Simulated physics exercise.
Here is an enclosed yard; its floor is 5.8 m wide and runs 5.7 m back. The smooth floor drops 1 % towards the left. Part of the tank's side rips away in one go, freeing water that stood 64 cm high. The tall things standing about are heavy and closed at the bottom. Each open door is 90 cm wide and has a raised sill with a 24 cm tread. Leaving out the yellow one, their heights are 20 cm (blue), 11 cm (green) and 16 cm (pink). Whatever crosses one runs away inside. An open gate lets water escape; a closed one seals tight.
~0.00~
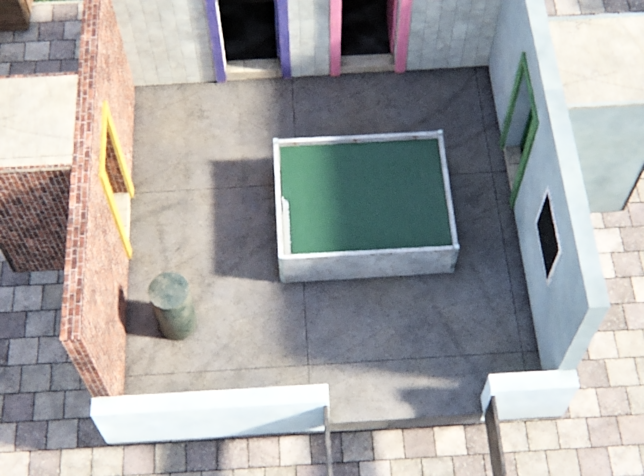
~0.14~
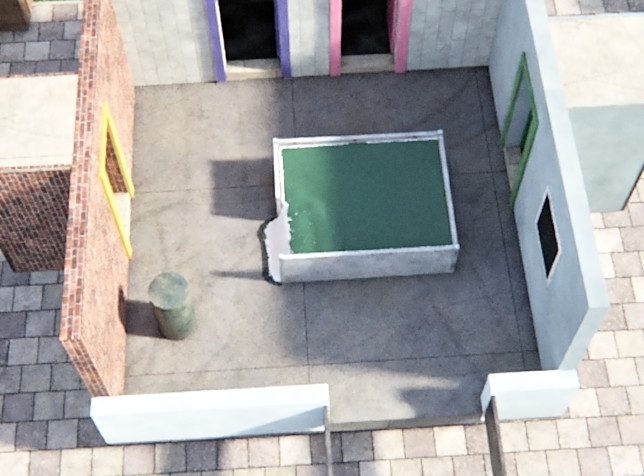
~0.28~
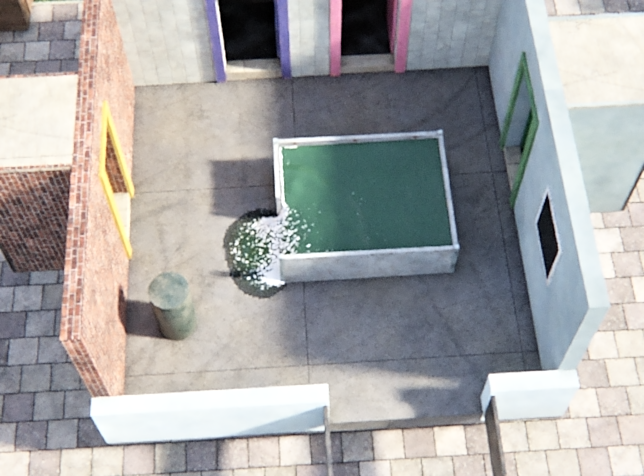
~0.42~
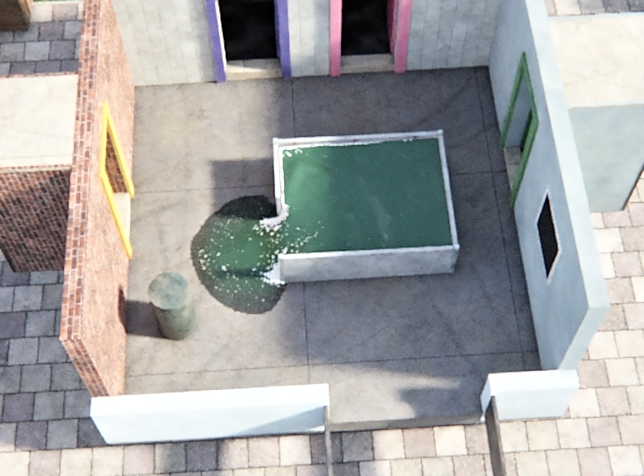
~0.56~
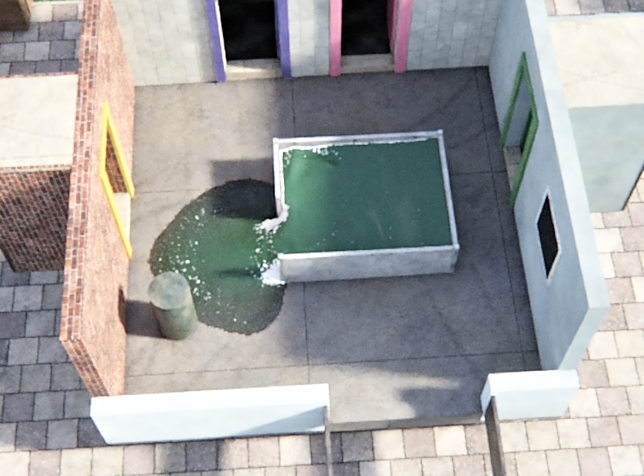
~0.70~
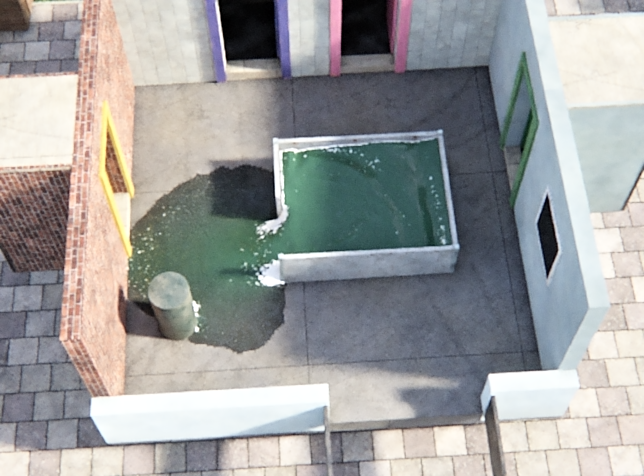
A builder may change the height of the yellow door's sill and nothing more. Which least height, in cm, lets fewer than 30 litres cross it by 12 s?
About 24 cm.
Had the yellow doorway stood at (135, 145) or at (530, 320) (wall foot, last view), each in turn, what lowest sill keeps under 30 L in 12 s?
About 8.5 and 7.5 cm.
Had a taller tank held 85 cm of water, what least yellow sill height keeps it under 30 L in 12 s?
About 32 cm.
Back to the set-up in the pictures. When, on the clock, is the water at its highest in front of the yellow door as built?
At about 2.0 s.
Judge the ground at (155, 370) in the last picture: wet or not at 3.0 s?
It is wet.
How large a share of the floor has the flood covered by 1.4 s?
Some 25 per cent of it.
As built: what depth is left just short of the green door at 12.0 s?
About 7.5 cm.
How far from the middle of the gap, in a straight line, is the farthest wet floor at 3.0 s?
Some 3.8 m out.
After 1.4 s water covers 25 % of the floor, deepest (38 cm) near (276, 258); 27 cm at the yellow door, 12 litres in over its 16 cm sill.
After 3.0 s water covers 40 % of the floor, deepest (30 cm) near (124, 419); 26 cm at the yellow door, 98 litres in over its 16 cm sill.
After 12.0 s water covers 95 % of the floor, deepest (13 cm) near (303, 117); 8 cm at the yellow door, 134 litres in over its 16 cm sill.
At the yellow door as built, the water arrived by 0.8 s and peaked near 31 cm at 2.0 s.
With a sill of 20 cm, 65 litres would have come in within the 12 s; with 27 cm, 11 litres. So under 30 litres takes about 24 cm.
